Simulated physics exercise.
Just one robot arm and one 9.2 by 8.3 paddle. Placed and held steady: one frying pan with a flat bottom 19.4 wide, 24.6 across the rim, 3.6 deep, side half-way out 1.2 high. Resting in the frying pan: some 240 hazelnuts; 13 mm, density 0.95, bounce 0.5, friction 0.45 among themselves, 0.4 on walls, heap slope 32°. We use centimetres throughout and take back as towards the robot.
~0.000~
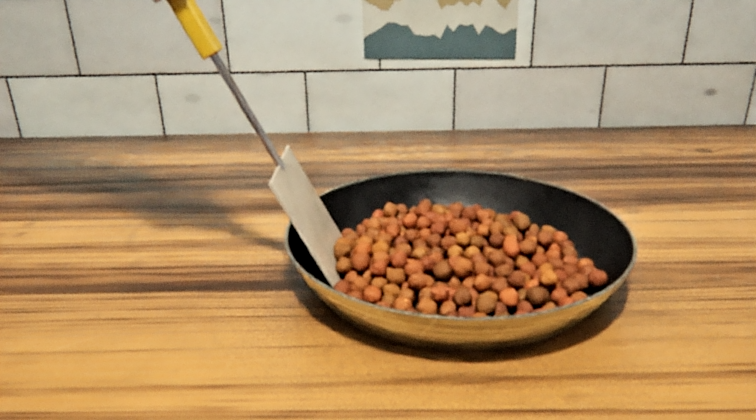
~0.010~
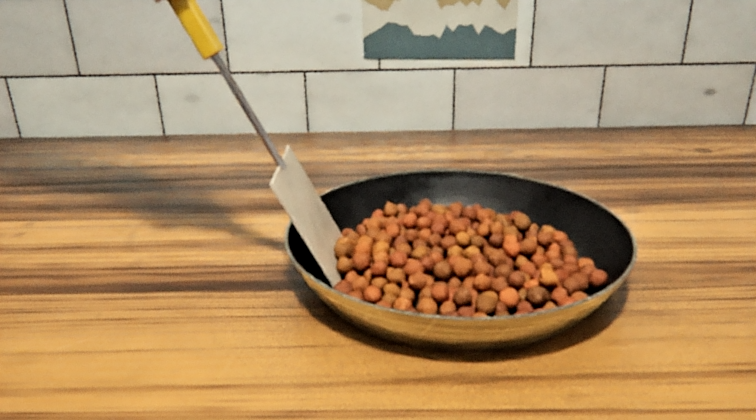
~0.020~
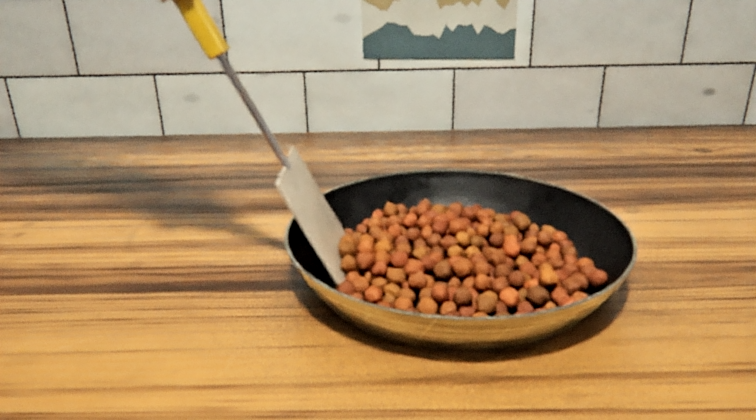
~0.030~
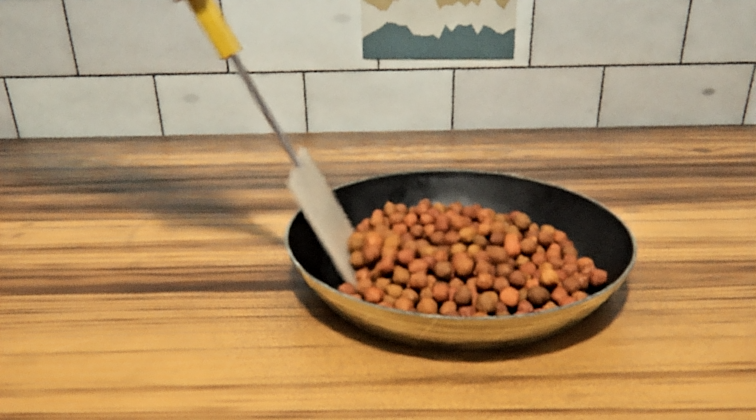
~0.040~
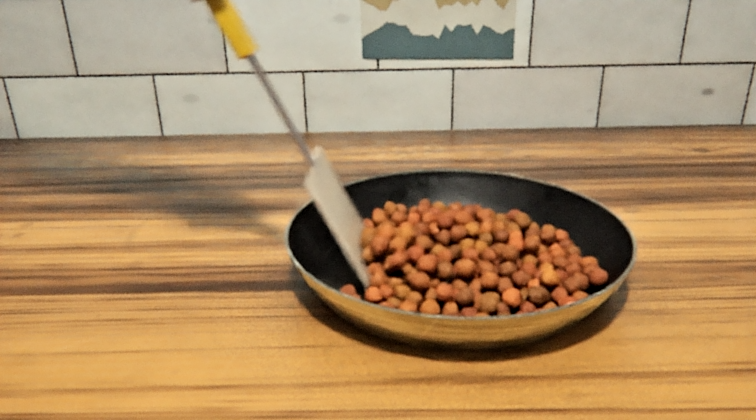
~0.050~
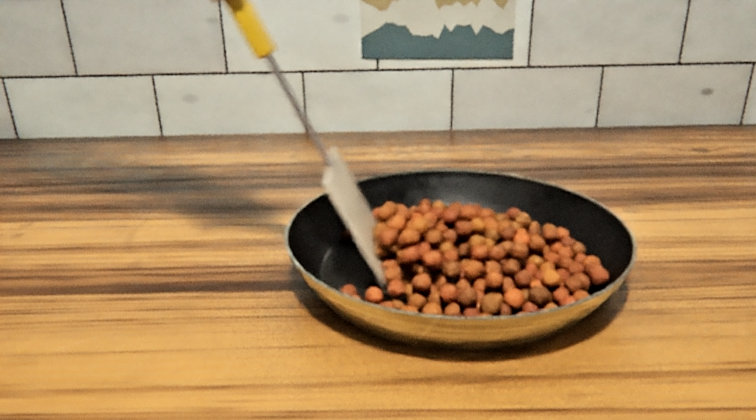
On a striped wooden counter in front of white tiles, a flat paddle with a yellow handle pushed slowly rightward through a black pan of hazelnuts, shifting the left side of the heap a short way.
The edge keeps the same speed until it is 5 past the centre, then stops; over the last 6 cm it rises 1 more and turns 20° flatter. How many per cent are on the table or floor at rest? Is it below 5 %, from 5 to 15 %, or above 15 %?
From 5 to 15 %.
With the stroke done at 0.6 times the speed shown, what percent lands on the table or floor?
I'd put it at about 0 per cent.
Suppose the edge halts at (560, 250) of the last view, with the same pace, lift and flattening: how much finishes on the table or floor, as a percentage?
My guess is roughly 20 percent.
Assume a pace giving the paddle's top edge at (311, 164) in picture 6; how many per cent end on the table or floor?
That share would be about 0 percent.
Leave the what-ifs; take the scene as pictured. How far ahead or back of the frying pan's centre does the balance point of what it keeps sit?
I'd say close to 4.5 cm toward the front.
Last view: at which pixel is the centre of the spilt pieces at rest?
Near (677, 253) in the last picture.
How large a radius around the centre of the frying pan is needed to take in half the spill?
I'd say some 22 centimetres, give or take.
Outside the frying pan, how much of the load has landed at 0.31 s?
It is near 6 percent.
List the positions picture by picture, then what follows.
In the first frame, the paddle top edge at (279, 163), sloping 64°; upper third of the load around (449, 244), from x 340 to 595, top at y 205; 239 in the frying pan.
In the second frame, the paddle top edge at (280, 163), sloping 64°; upper third of the load around (449, 244), from x 345 to 595, top at y 205.
In the third frame, the paddle top edge at (285, 164), sloping 64°; upper third of the load around (449, 243), from x 345 to 595, top at y 205.
In the fourth frame, the paddle top edge at (297, 164), sloping 64°; upper third of the load around (451, 241), from x 345 to 600, top at y 205.
In the fifth frame, the paddle top edge at (313, 164), sloping 64°; upper third of the load around (445, 237), from x 345 to 600, top at y 205.
In the sixth frame, the paddle top edge at (329, 163), sloping 64°; upper third of the load around (449, 237), from x 350 to 600, top at y 205; 239 in the frying pan.
After 0.08 s, sloping 64°, highest piece 6 above the table; 239 in the frying pan.
After 0.10 s, sloping 57°, highest piece 7 above the table; 239 in the frying pan.
After 0.31 s, sloping 44°, highest piece 5 above the table; 221 in the frying pan, 16 on the table or floor, 2 on the blade or in flight.
After 1.36 s, sloping 44°, highest piece 5 above the table; 221 in the frying pan, 18 on the table or floor.
In the end, 221 in the frying pan, 18 on the table or floor. That is 8 % on the table or floor.
